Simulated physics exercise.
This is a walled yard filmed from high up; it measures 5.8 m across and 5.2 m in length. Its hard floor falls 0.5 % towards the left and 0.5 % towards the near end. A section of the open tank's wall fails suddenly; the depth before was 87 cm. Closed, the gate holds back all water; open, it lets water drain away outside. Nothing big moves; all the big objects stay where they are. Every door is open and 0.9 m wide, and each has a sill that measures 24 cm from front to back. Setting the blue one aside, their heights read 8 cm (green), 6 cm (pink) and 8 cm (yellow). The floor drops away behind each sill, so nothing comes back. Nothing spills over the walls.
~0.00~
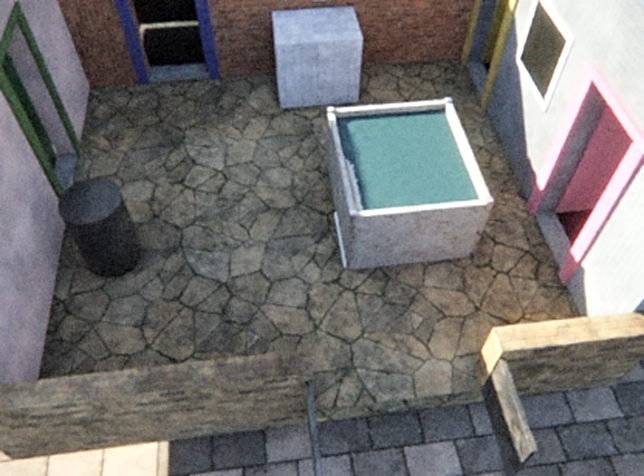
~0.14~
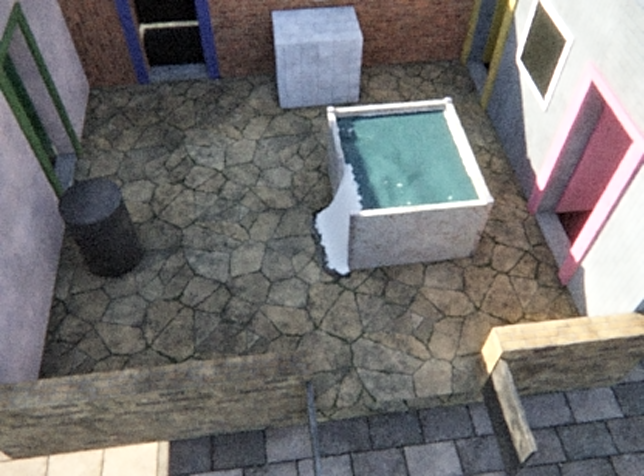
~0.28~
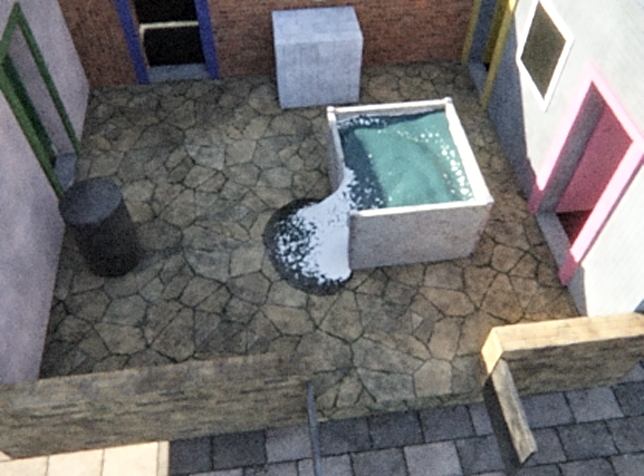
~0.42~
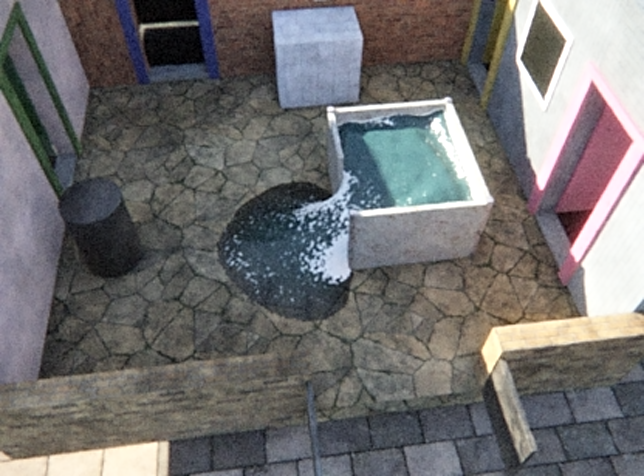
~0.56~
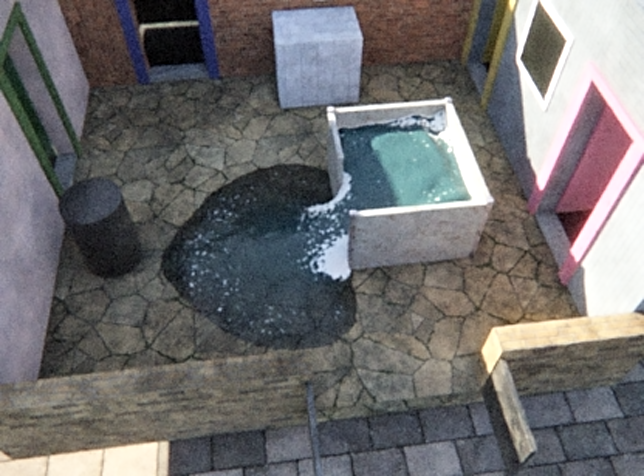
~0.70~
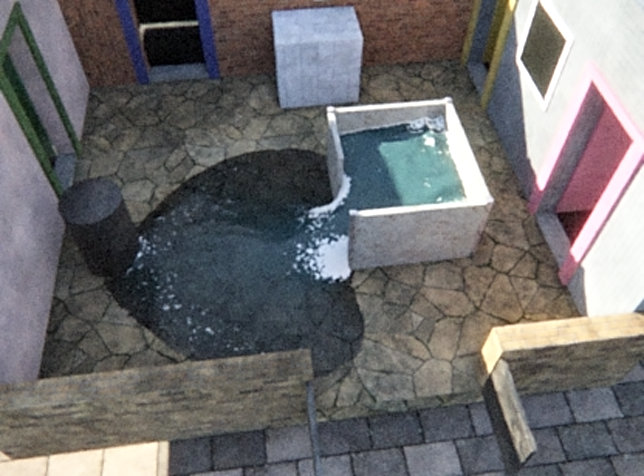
Water pours from the left side of the open tank and spreads across the stone floor.
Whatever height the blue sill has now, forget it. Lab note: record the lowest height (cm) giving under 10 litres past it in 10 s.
Lowest height: 12 cm.
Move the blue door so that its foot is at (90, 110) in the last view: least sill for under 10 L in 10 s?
You'd want it roughly 18 cm high.
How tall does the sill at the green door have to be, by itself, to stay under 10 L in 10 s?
Green: Roughly 21 cm.
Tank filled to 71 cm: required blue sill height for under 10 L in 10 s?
I'd say close to 9.0 cm.
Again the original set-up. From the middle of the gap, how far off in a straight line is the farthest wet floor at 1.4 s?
Front distance: Approx. 4.0 m.
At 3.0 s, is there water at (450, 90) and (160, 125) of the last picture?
Taking them in turn, they come out spared and submerged.
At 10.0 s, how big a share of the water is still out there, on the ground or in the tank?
About 86 %.
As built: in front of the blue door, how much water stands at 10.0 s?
About 8.0 cm.
After 1.4 s water covers 40 % of the floor, deepest (52 cm) near (32, 421); it has not reached the blue door.
After 3.0 s water covers 45 % of the floor, deepest (29 cm) near (56, 283); 5 cm at the blue door, 0 litres in over its 11 cm sill.
After 10.0 s water covers 90 % of the floor, deepest (12 cm) near (52, 310); 8 cm at the blue door, 16 litres in over its 11 cm sill.
At the blue door as built, the water arrived by 2.4 s and peaked near 16 cm at 4.6 s.
Run again over the same 10 s with other heights there, 20 litres in over 10.5 cm, 4 litres over 14 cm. The limit of 10 litres is kept from about 12 cm up.
